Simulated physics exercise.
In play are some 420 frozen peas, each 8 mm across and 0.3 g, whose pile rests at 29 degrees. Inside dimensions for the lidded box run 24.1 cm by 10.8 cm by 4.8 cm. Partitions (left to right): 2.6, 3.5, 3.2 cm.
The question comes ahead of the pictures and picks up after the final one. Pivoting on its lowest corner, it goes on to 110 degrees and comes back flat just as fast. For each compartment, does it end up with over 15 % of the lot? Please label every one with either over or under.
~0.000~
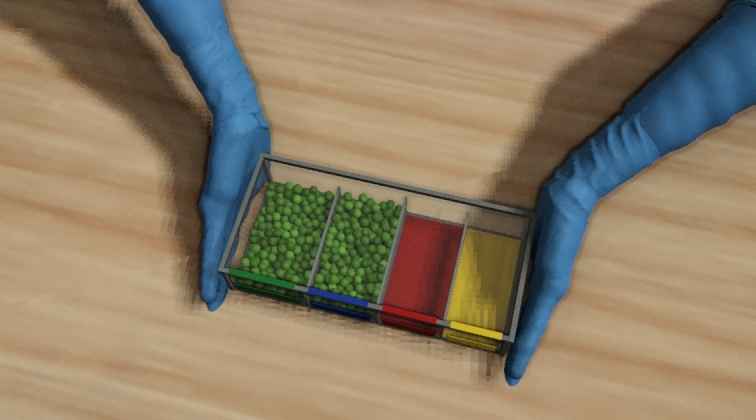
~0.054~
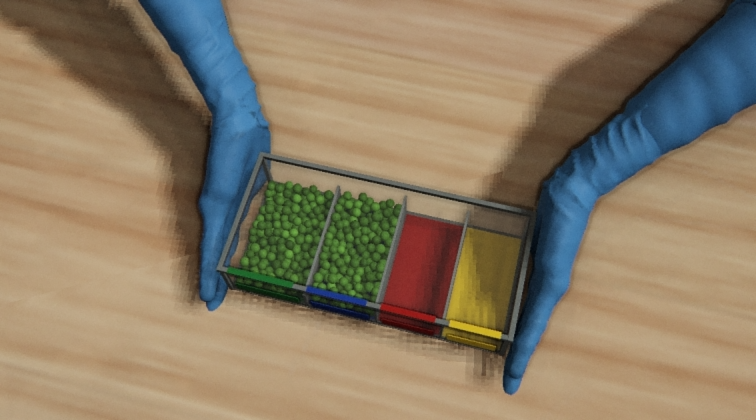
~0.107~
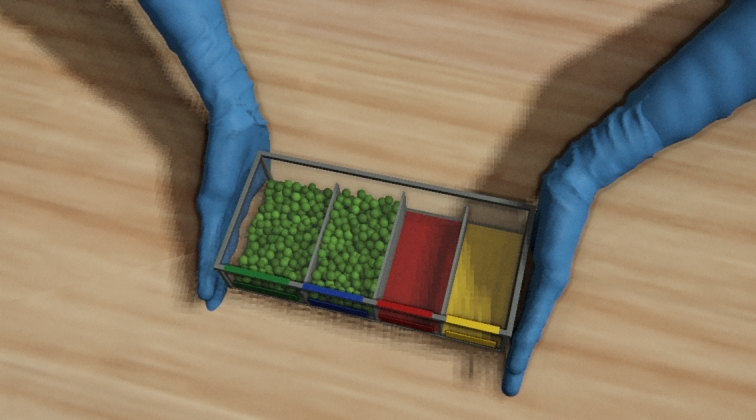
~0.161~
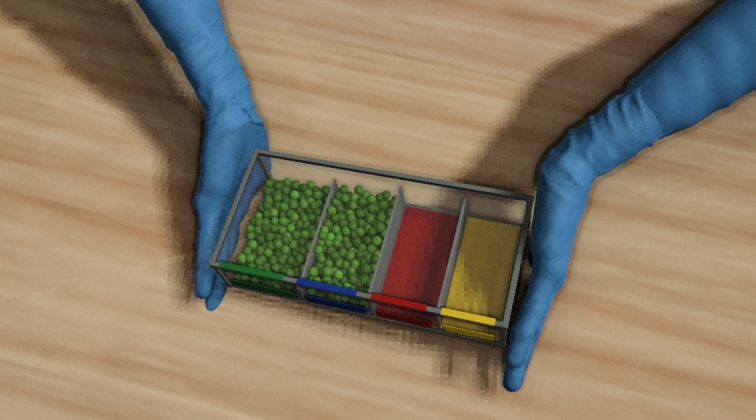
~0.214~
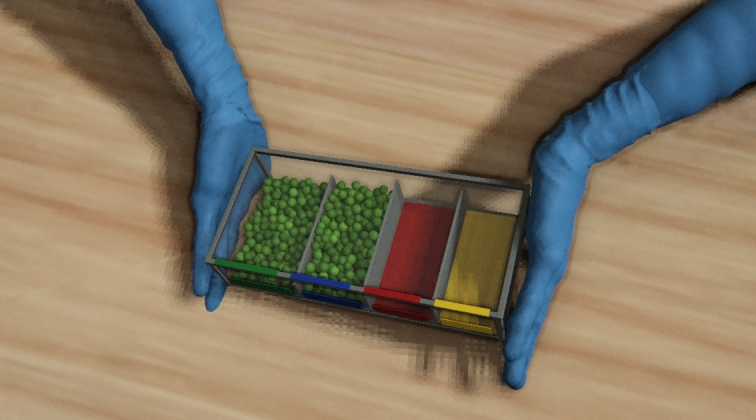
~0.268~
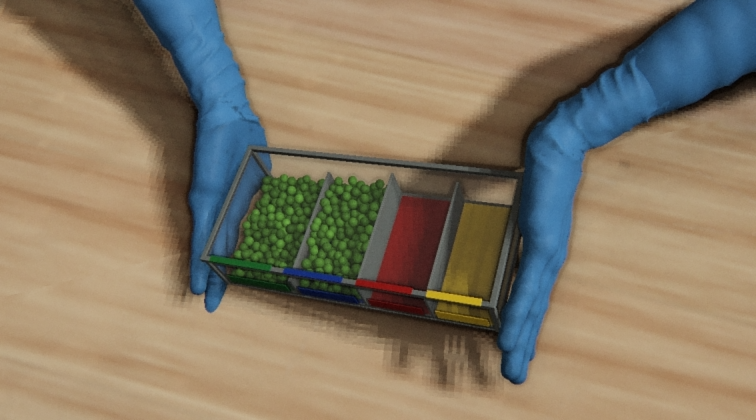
Labels - red: Under; blue: Under; green: Over; yellow: Under.
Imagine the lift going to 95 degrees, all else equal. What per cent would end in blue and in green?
Then blue would hold 10 percent and green 90 percent.
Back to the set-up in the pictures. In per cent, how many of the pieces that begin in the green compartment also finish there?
That compartment keeps close to 100 per cent of its own pieces.
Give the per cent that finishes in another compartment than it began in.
It works out to about 50 per cent.
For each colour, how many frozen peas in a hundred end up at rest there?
Per cent by colour - red 0, blue 5, green 95, yellow 0.
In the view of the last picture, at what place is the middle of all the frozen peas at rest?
Near (282, 222).
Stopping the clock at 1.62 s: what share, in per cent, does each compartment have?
Red 0, blue 10, green 90, yellow 0.
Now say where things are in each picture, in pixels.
The first picture shows box tilt 0 degrees, front corners at (224, 268) and (509, 337); blue 55 %, green 45 %.
The second picture shows box tilt 1 degrees, front corners at (222, 267) and (508, 336).
The third picture shows box tilt 3 degrees, front corners at (220, 265) and (507, 331), lowest corner left back.
The fourth picture shows box tilt 7 degrees, front corners at (215, 262) and (503, 323), lowest corner left back.
The fifth picture shows box tilt 11 degrees, front corners at (211, 260) and (498, 314), lowest corner left back.
The sixth picture shows box tilt 15 degrees, front corners at (207, 257) and (490, 303), lowest corner left back; blue 55 %, green 45 %. The box's pace is about 75 degrees a second.
After 1.62 s, tilt 110 degrees; blue 10 %, green 90 %.
After 2.52 s, tilt 50 degrees; blue 5 %, green 95 %.
After 3.42 s, tilt 0 degrees; blue 5 %, green 95 %.
In the end, at 4.2 s, red 0 %, blue 5 %, green 95 %, yellow 0 %.
